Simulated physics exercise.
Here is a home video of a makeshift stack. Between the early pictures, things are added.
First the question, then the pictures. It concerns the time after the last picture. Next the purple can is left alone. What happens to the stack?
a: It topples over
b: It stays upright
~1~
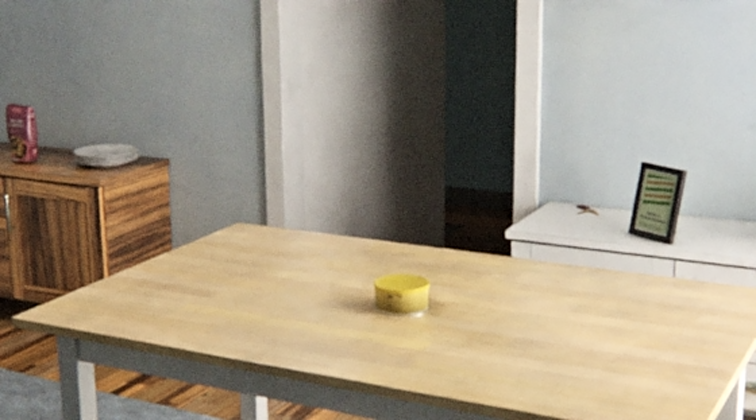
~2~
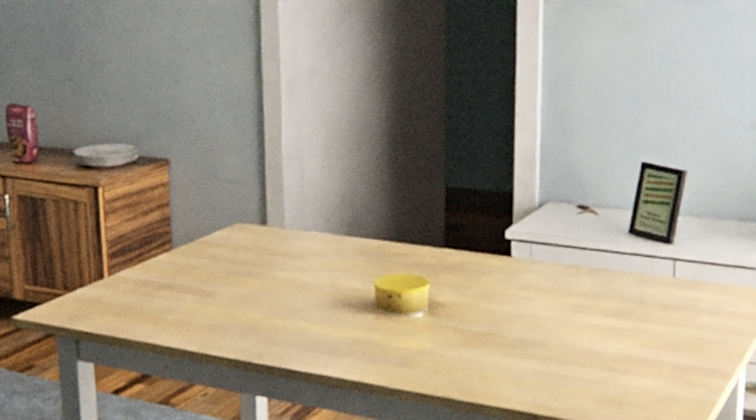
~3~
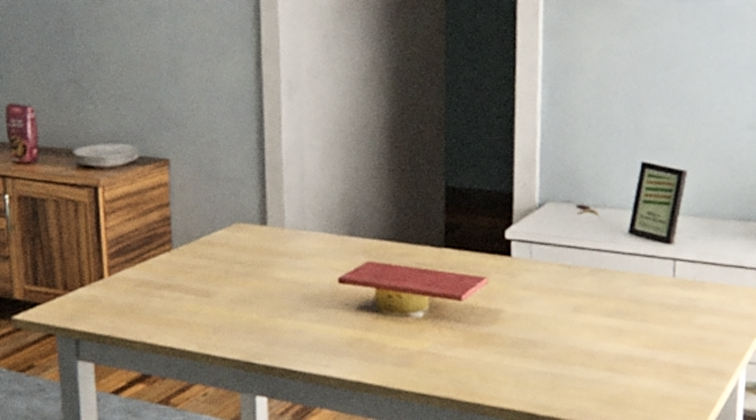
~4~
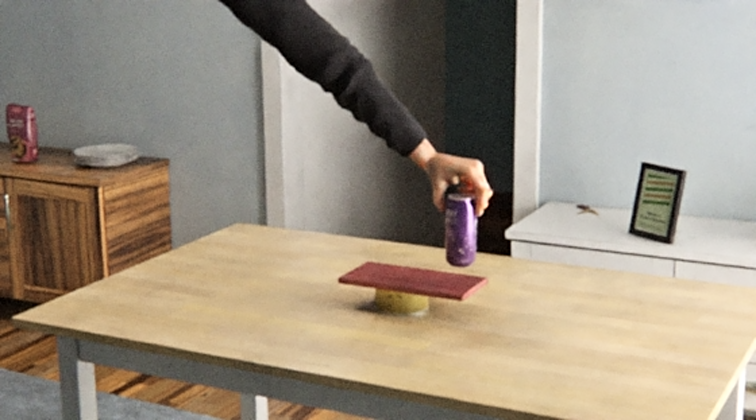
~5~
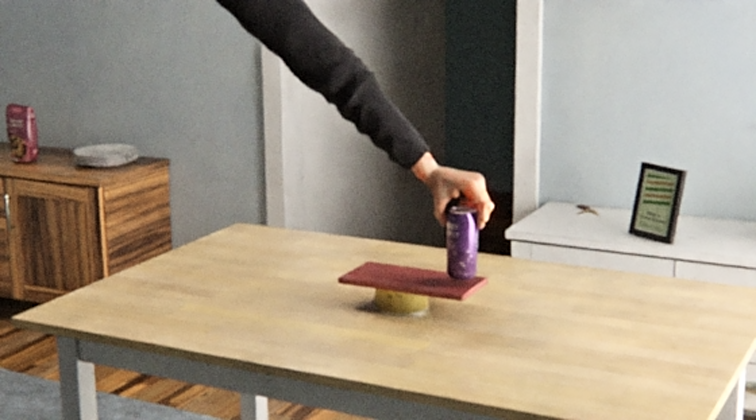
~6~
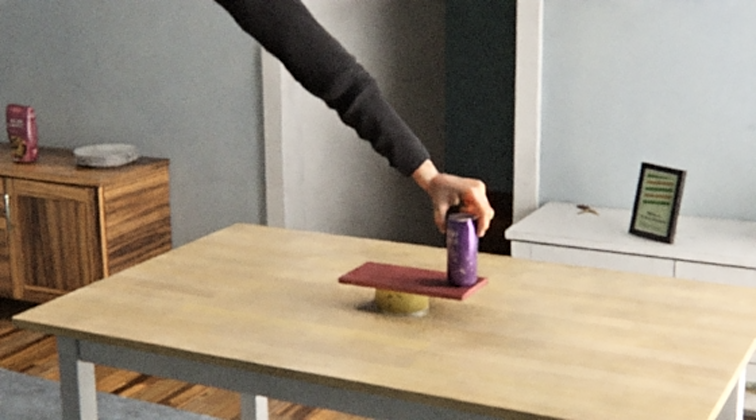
Answer: A.
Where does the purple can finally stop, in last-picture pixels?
At about (511, 311).
Then, 0.30 s on from there, purple can turned 14° from how it was put near (470, 262); red board turned 14° from how it was put.
Then, 0.50 s on from there, purple can now fallen; red board turned 29° from how it was put.
Then, 0.60 s on from there, red board turned 13° from how it was put.
Then, 1.00 s on from there, nothing new.
In the end, fallen, purple can; the other 2 unmoved. At the end, from the last picture's camera, purple can near (511, 311). The stack loses its balance.
